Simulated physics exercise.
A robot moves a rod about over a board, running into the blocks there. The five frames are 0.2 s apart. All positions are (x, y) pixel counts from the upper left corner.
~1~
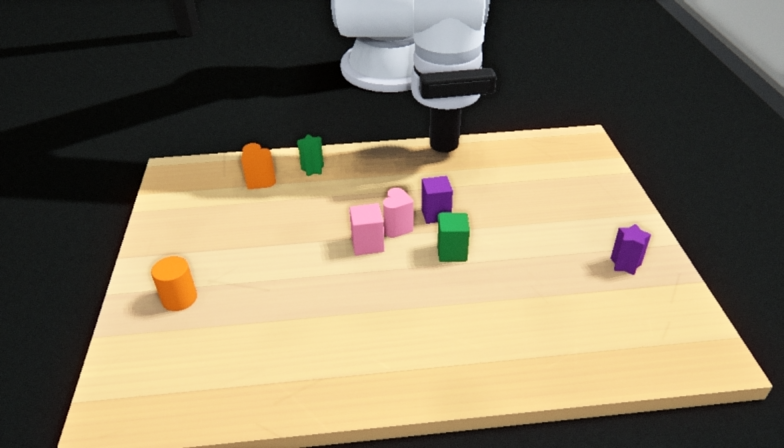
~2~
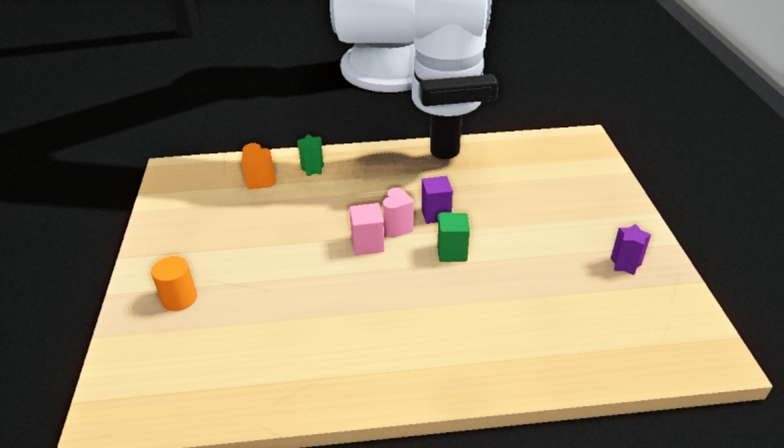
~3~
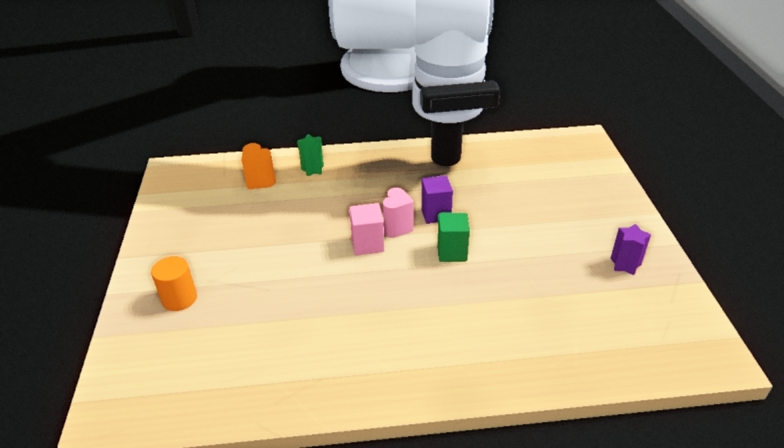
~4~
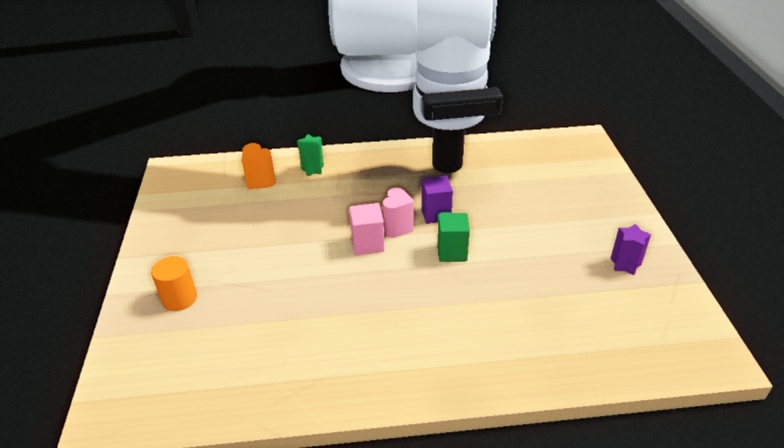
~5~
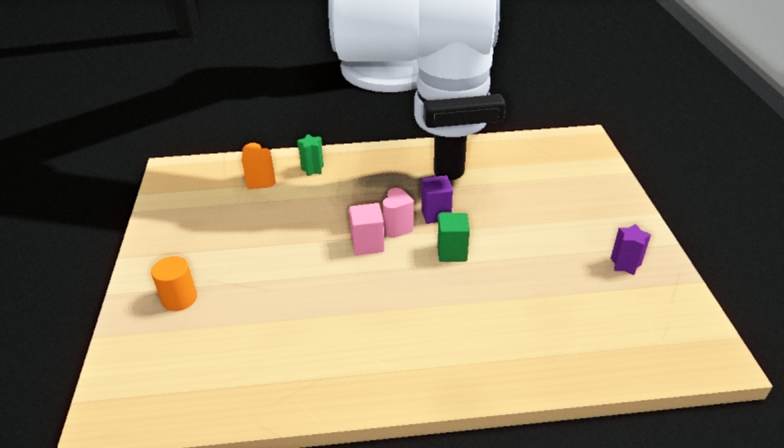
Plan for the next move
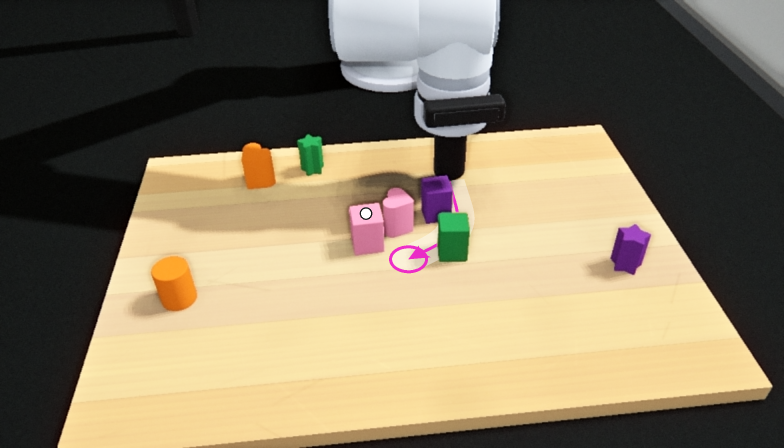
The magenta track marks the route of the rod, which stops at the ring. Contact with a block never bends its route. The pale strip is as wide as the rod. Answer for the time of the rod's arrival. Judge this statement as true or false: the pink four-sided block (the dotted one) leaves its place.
Verdict: True.
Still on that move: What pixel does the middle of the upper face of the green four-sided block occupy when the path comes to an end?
I'd expect the centre of its top face to be at (446, 239).
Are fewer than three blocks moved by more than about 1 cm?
Answer: No.
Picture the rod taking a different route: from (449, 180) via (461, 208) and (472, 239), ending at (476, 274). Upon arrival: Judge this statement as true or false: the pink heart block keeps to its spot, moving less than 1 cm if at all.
Answer: True.
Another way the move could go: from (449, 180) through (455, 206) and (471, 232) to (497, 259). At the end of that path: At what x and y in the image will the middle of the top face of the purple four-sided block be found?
Close to (433, 196).
Path on the board, from (449, 180) via (457, 208) and (447, 238), ending at (409, 259); the dot is on the pink four-sided block.
What follows on the original path. One third of the way, rod at (457, 201); purple four-sided block at (432, 192), turned 40° clockwise.
Two thirds of the way, rod at (447, 230); pink heart block at (389, 198), turned 30° clockwise; purple four-sided block at (414, 208), turned 115° clockwise; green four-sided block at (451, 229).
At the end, rod at (408, 251); pink four-sided block at (348, 216), turned 30° clockwise; pink heart block at (378, 197), turned 85° clockwise; purple four-sided block at (377, 221), turned 125° clockwise; green four-sided block at (446, 239), turned 30° anticlockwise.
